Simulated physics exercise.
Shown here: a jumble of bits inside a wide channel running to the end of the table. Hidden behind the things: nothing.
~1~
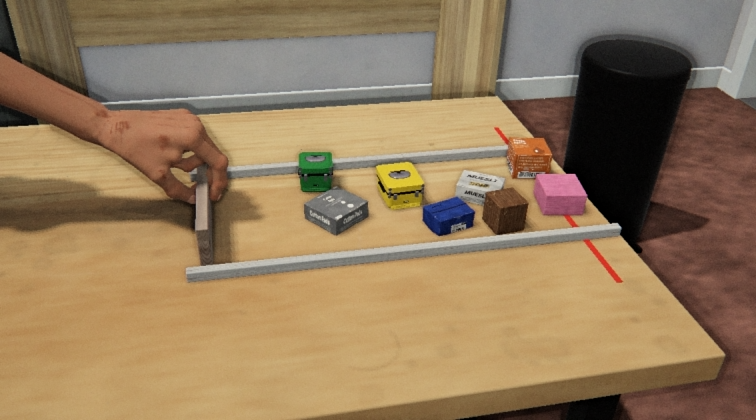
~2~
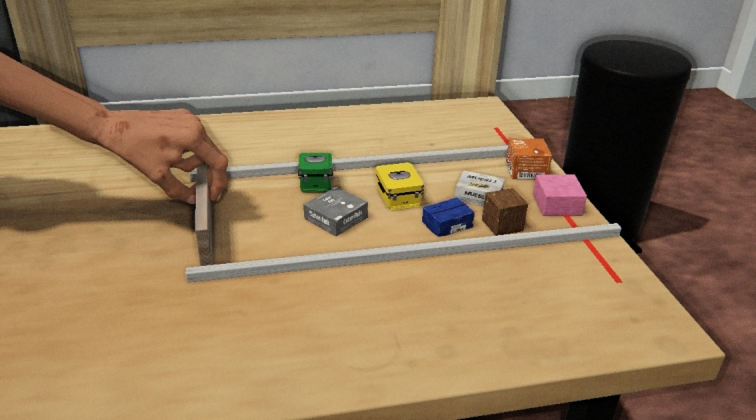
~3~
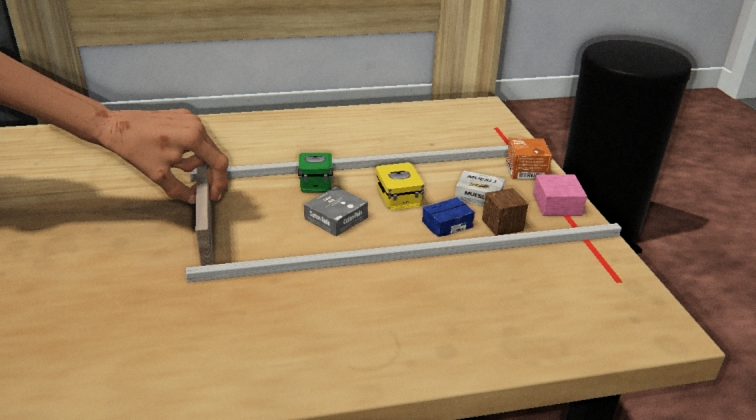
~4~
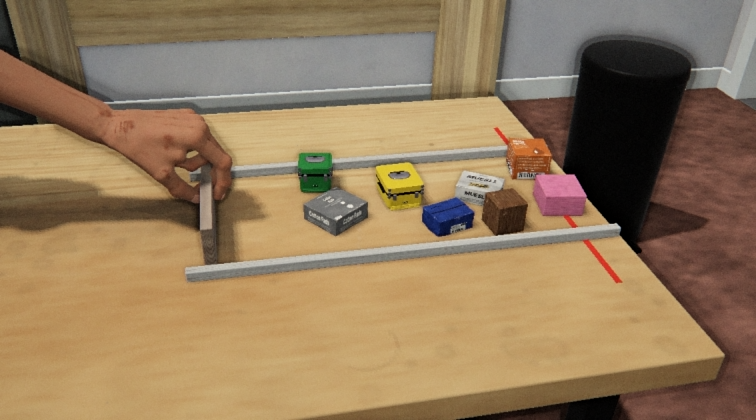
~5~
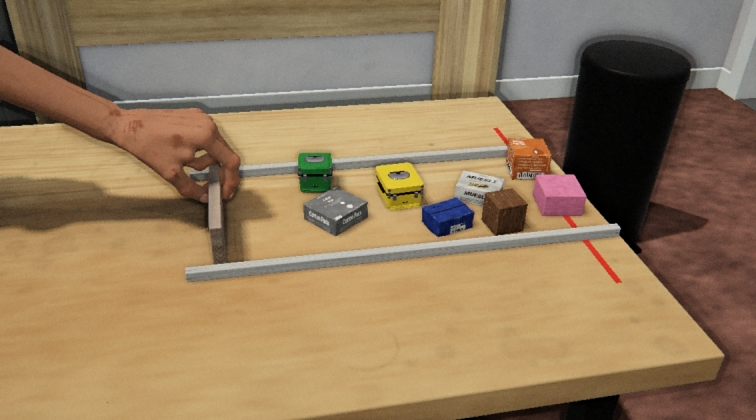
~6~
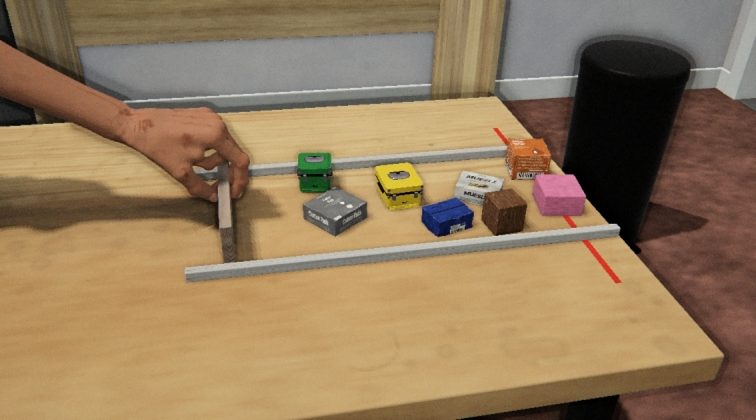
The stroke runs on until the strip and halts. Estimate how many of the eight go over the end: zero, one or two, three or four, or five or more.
The table loses five or above.
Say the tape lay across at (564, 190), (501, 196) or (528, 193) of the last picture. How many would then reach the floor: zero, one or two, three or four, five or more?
Five or over; one or two; three or four.
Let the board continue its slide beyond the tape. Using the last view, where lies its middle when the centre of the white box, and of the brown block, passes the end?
Approx. (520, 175) / approx. (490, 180) for the other.
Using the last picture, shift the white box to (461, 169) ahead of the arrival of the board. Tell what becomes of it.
Result: It does not stay.
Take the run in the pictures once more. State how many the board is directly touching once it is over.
Count: 3.
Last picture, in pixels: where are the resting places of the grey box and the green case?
The grey box at (584, 202), the green case at (539, 150).
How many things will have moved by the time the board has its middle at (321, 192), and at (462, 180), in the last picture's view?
The first count is 2, and then it's 7.
A little later, none off yet; pink block at rest near (558, 195); orange box at rest near (528, 159); brown block at rest near (504, 212).
Next, none off yet; pink block shifted a little near (579, 191); orange box at rest near (528, 159); brown block shifted well along near (570, 210).
When it is over, the number that fall off is five or more; down, blue box, white box, brown block, orange box and pink block.
